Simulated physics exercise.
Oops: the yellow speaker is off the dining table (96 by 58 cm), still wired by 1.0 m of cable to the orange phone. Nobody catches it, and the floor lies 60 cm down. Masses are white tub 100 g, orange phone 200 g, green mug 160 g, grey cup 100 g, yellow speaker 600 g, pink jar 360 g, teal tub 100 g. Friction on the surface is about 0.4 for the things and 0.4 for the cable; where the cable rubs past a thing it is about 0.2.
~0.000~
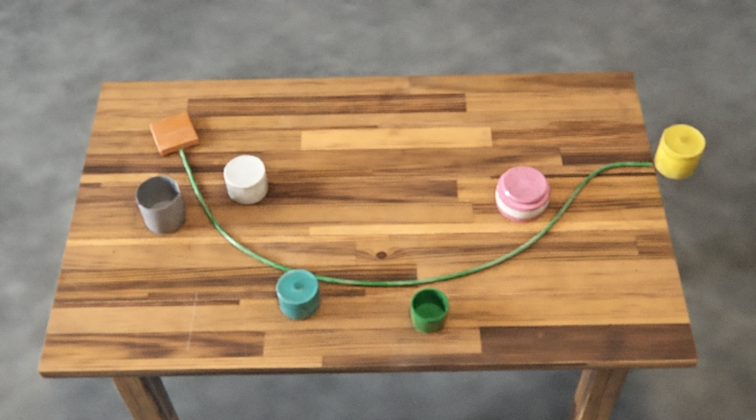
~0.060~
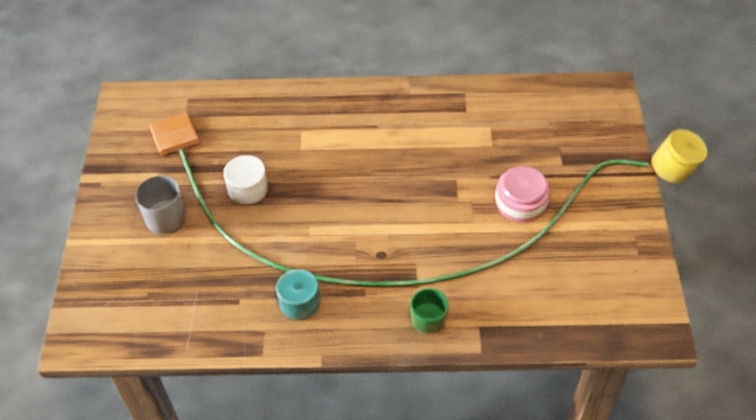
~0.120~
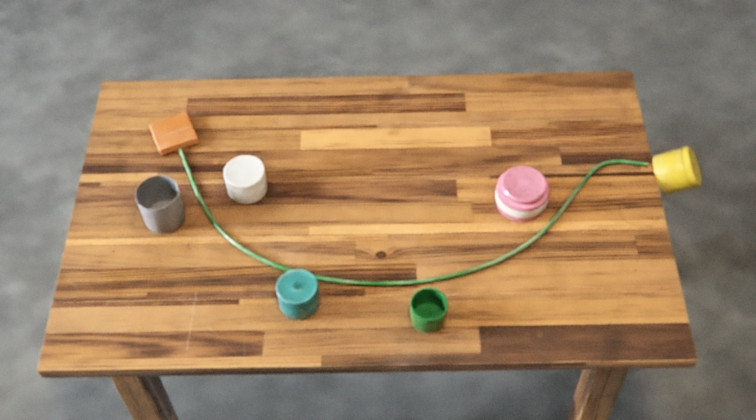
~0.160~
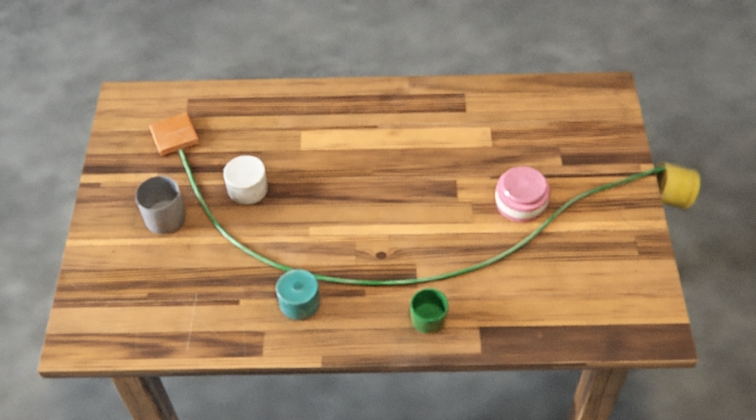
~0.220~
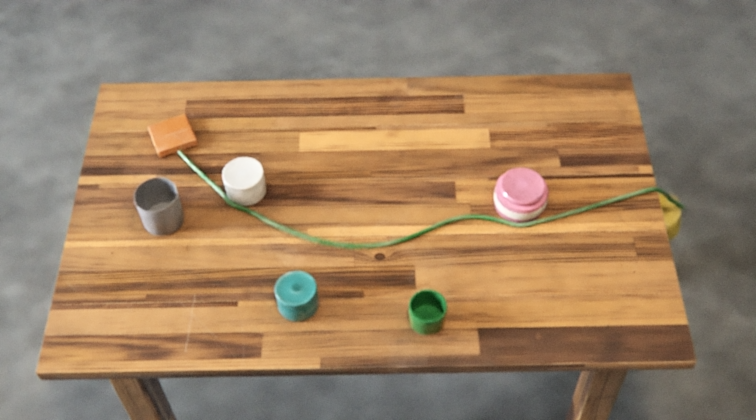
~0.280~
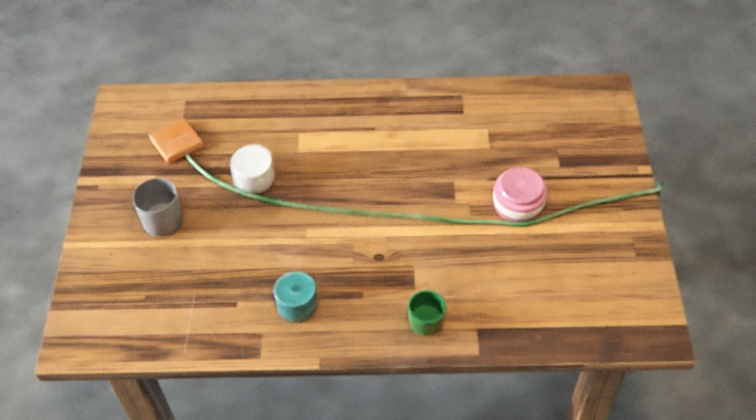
The clip opens on a wooden table holding an orange block, several small containers and a green cord curving across to a yellow cylinder at the right edge. The cylinder tips and drops out of sight below the edge, pulling the cord nearly straight against the pink jar while the block turns slightly.
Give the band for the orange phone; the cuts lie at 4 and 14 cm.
The orange phone travels a long way.
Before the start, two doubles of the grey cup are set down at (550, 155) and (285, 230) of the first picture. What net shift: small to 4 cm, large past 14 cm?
In that order: Small, large.
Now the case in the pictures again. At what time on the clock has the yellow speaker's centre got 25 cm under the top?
About: 0.30 s.
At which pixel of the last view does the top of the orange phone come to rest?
Near (421, 229).
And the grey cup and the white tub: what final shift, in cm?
Grey cup 0 cm, white tub 25 cm.
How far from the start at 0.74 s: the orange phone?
About: Orange phone 45 cm.
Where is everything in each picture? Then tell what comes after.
The first frame shows orange phone (173, 131); cable runs through (597, 172) (528, 244) (406, 283) (276, 265) (200, 198).
The second frame shows yellow speaker (684, 145); cable runs through (594, 171) (406, 283) (200, 198).
The third frame shows yellow speaker (677, 171); cable runs through (594, 170) (406, 283) (200, 198).
The fourth frame shows yellow speaker (674, 186); cable runs through (616, 184) (407, 282) (200, 198).
The fifth frame shows yellow speaker (661, 218); cable runs through (664, 193) (439, 225) (219, 190).
The sixth frame shows orange phone (176, 138); cable runs through (597, 202) (473, 222) (344, 211).
At 0.5 s, the cable's tail end at (323, 190); orange phone 27 cm off its start, white tub 24 cm off its start, yellow speaker over the edge.
At 0.7 s, the cable's tail end at (424, 239); orange phone 44 cm off its start, white tub 27 cm off its start, yellow speaker over the edge.
At 1.0 s, the cable's tail end at (438, 246); orange phone 47 cm off its start at (421, 229), white tub 27 cm off its start at (327, 68), yellow speaker over the edge.
At 1.2 s, the cable's tail end at (438, 246); orange phone 47 cm off its start, white tub 27 cm off its start, yellow speaker over the edge.
At 2.4 s, the cable's tail end at (438, 246); orange phone 47 cm off its start at (421, 229), white tub 27 cm off its start at (327, 68), yellow speaker over the edge, pink jar 1 cm off its start at (523, 181).
